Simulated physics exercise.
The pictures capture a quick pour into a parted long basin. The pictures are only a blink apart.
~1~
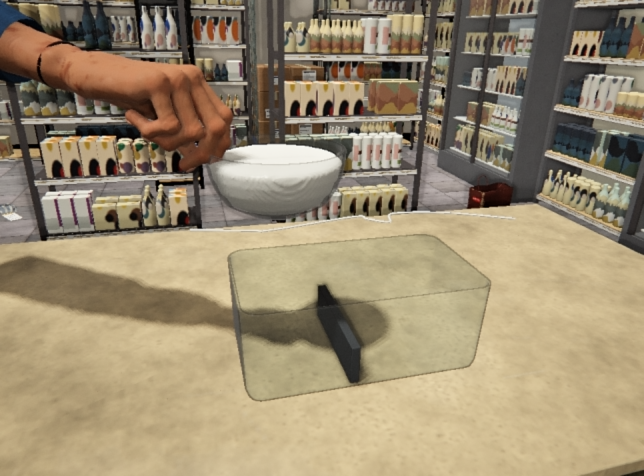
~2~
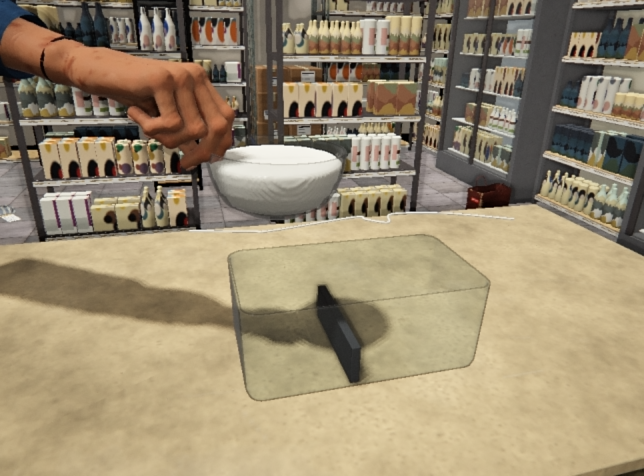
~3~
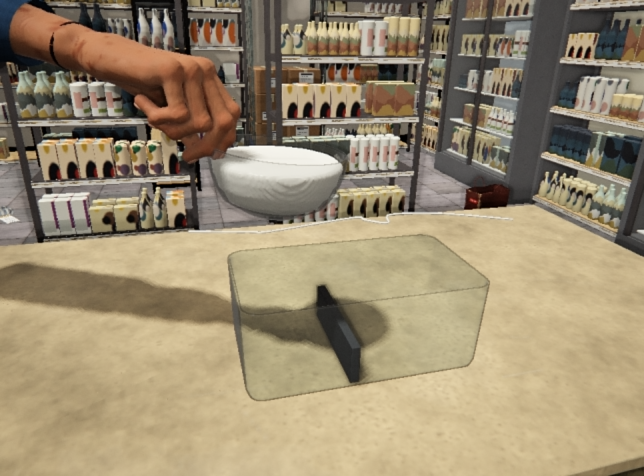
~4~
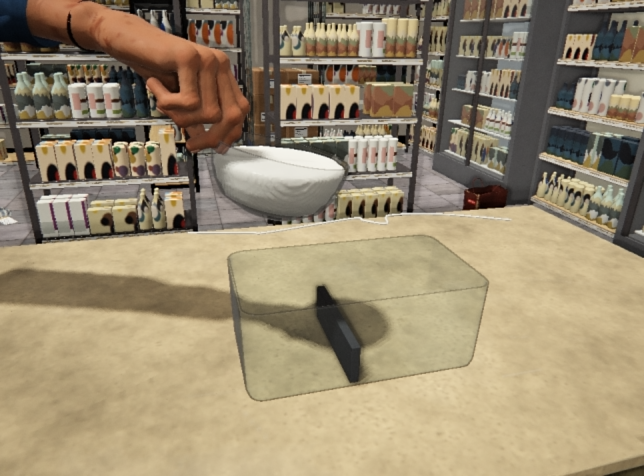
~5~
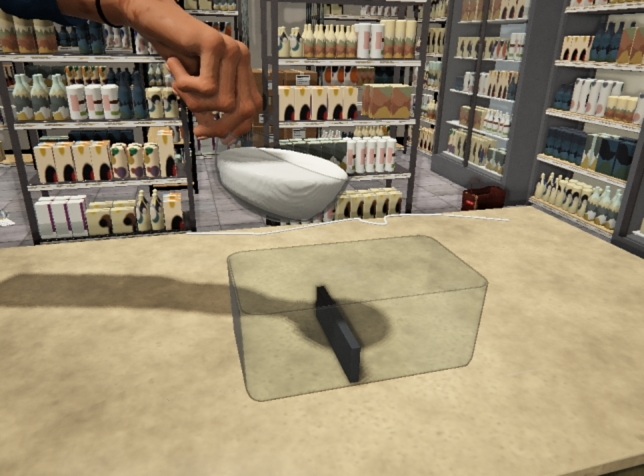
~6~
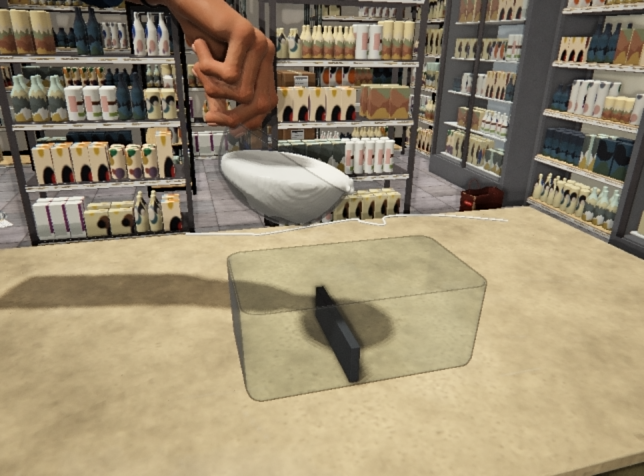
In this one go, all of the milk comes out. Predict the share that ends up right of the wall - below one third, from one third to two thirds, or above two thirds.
The share right of the wall ends up beyond two thirds.
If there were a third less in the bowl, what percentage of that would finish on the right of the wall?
I'd put it at some 85 %.
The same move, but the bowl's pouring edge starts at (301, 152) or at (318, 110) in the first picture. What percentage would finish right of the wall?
It would come to near 45 per cent, and then near 75 per cent.
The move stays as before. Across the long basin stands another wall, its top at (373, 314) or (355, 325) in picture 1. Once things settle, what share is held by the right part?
In order, near 40 and 60 in a hundred.
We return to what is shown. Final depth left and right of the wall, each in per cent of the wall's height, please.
Left part: 10 per cent, right part: 50 per cent.
A moment on, the bowl is tipped on its side and 15 per cent is still to pour, 0 is left of the wall and 46 right of it.
Next, the bowl is tipped on its side and 2 per cent is still to pour, 8 is left of the wall and 82 right of it.
Then the bowl is tipped on its side and 0 per cent is still to pour, 13 is left of the wall and 84 right of it.
Later the bowl is tipped on its side and 0 per cent is still to pour, 14 is left of the wall and 84 right of it.
In the end 14 per cent lies left of the wall, 84 right of it and 2 outside.
